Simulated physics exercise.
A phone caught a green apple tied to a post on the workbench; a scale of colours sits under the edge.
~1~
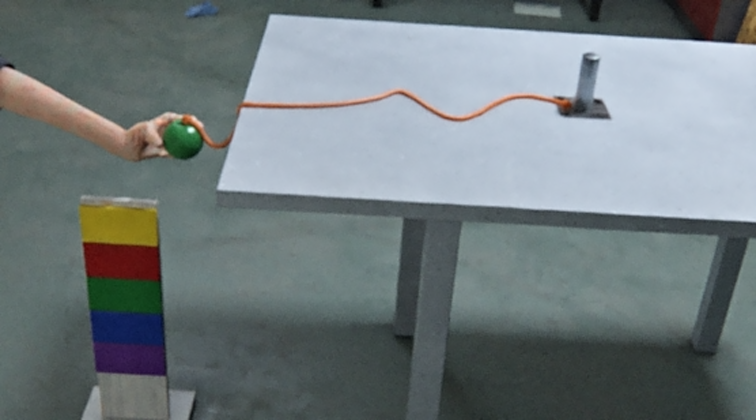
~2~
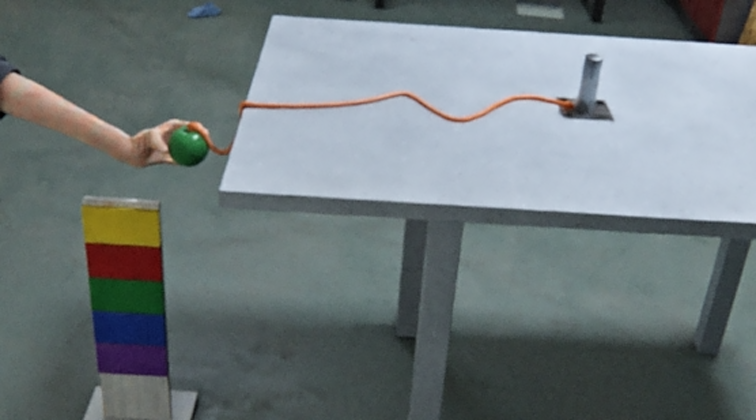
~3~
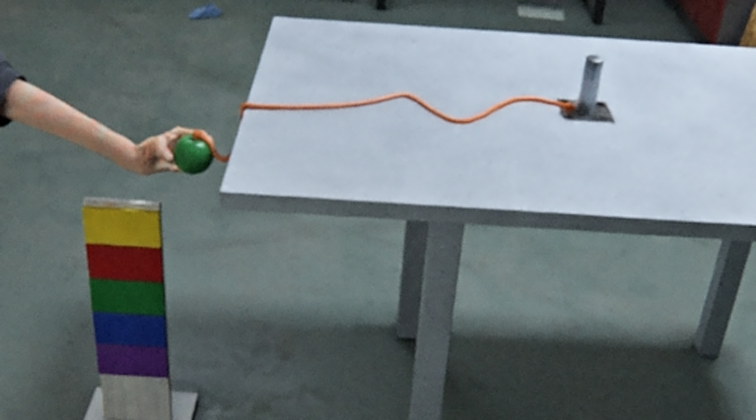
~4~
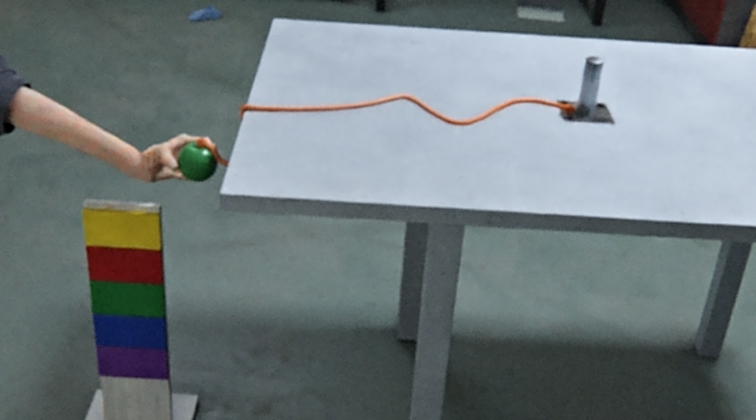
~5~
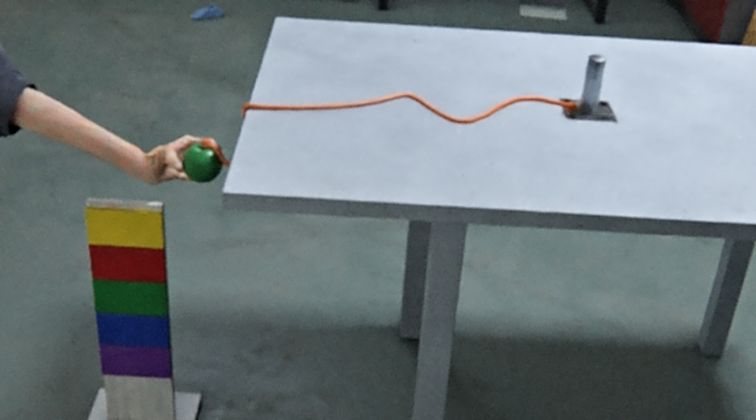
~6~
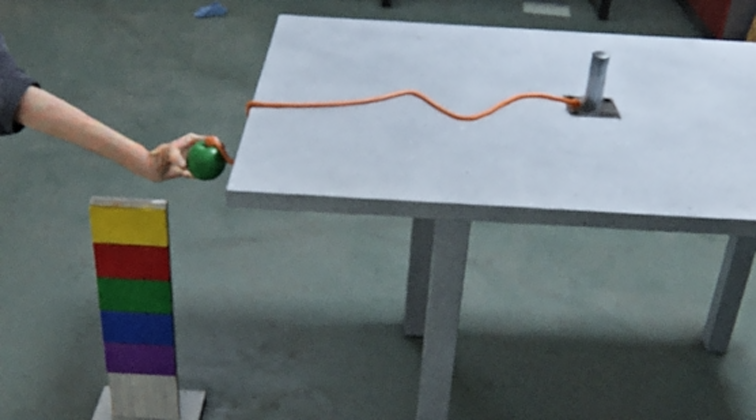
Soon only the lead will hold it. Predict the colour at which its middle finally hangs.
Prediction: Red.
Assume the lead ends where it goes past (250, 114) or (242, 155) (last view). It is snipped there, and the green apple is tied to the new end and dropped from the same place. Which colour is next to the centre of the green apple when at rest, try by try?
Try by try it comes out as no band; yellow.
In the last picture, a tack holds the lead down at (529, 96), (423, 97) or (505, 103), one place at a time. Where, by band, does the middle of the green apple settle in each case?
Results, in sequence: Red / yellow / red.
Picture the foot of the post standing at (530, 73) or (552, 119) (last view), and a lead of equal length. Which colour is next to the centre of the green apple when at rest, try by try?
First try: Green; second try: Green.
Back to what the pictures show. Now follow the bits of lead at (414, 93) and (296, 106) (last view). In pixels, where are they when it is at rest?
The first settles around (356, 95), the second around (254, 118).
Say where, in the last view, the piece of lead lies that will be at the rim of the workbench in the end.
It's the one at (318, 105).
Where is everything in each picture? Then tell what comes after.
The first frame shows green apple (183, 139); yellow (119, 227); red (121, 263); green (124, 297); blue (127, 329); purple (129, 360).
The second frame shows green apple (188, 146); lead through (527, 98) (473, 118) (408, 95) (326, 106) (243, 114).
The third frame shows green apple (193, 154).
The fourth frame shows green apple (198, 161); lead through (528, 101) (474, 121) (409, 98) (326, 109) (244, 118).
The fifth frame shows green apple (203, 163).
The sixth frame shows green apple (206, 161); lead through (534, 96) (480, 116) (415, 93) (332, 105) (250, 114).
Soon after, apple near (220, 264); level with red.
Then, apple near (289, 248); level with red.
Further on, apple near (258, 262); level with red.
At rest, apple near (249, 259); level with red. The lead holds its middle at red.
